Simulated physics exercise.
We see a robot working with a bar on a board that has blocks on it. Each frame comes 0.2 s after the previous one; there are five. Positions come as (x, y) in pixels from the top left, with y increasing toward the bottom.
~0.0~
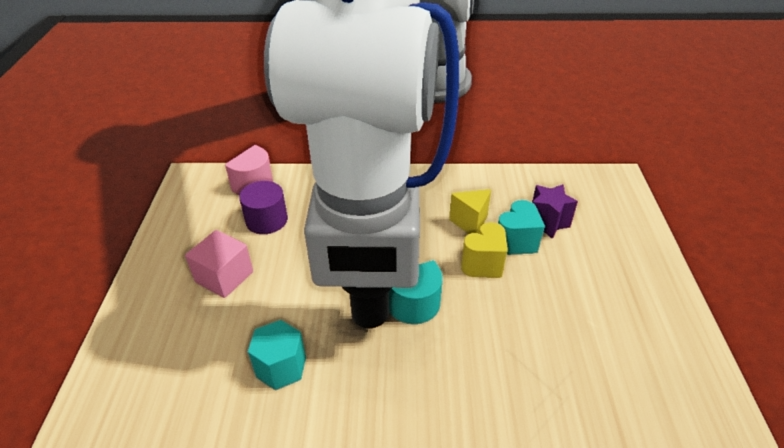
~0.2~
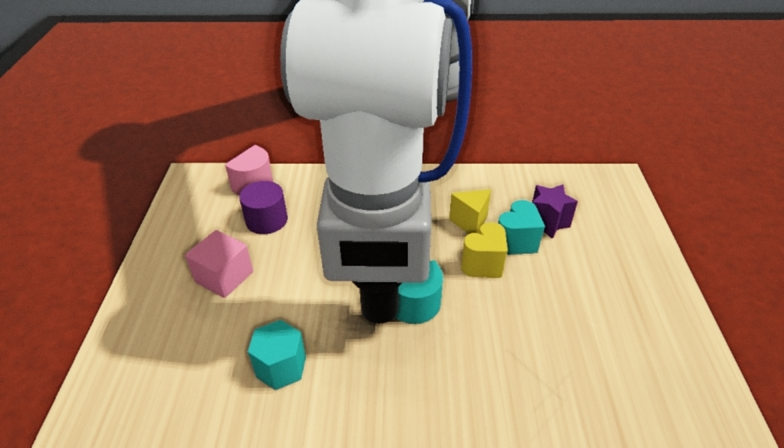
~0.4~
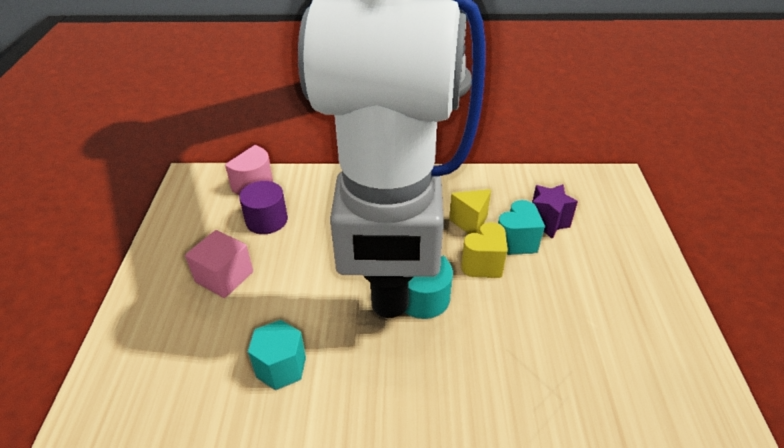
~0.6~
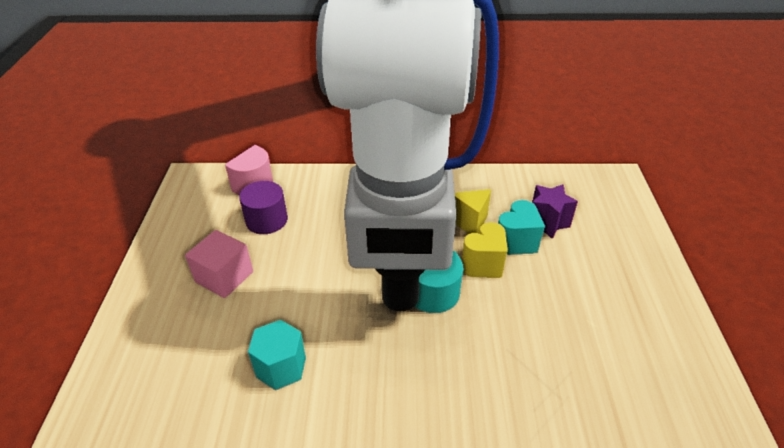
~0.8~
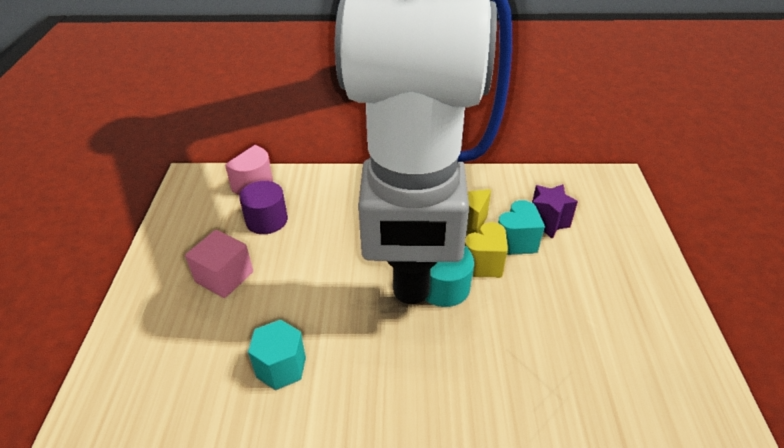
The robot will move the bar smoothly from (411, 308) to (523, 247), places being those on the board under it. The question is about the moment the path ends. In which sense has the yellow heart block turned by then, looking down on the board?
The block turns clockwise.
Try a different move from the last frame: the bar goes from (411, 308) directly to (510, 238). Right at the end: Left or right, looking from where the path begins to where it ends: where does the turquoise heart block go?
My answer: Right.
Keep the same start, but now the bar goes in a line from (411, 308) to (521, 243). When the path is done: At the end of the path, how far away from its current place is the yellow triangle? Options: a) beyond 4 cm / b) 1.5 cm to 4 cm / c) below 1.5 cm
The one that fits is b, 1.5 cm to 4 cm.
What follows on the original path. One third of the way, bar at (454, 269); turquoise half-round block at (468, 231), turned 50° anticlockwise; yellow heart block at (507, 219), turned 95° clockwise; turquoise heart block at (544, 212), turned 40° anticlockwise; purple star block at (559, 192).
Two thirds of the way, bar at (492, 249); turquoise half-round block at (471, 214), turned 90° anticlockwise; yellow triangle at (474, 191), turned 25° anticlockwise; yellow heart block at (508, 208); turquoise heart block at (546, 212), turned 40° anticlockwise; purple star block at (559, 192).
At the end, bar at (527, 229); turquoise half-round block at (471, 214), turned 90° anticlockwise; yellow triangle at (474, 191), turned 25° anticlockwise; yellow heart block at (515, 196), turned 105° clockwise; turquoise heart block at (557, 205), turned 35° anticlockwise; purple star block at (567, 184).
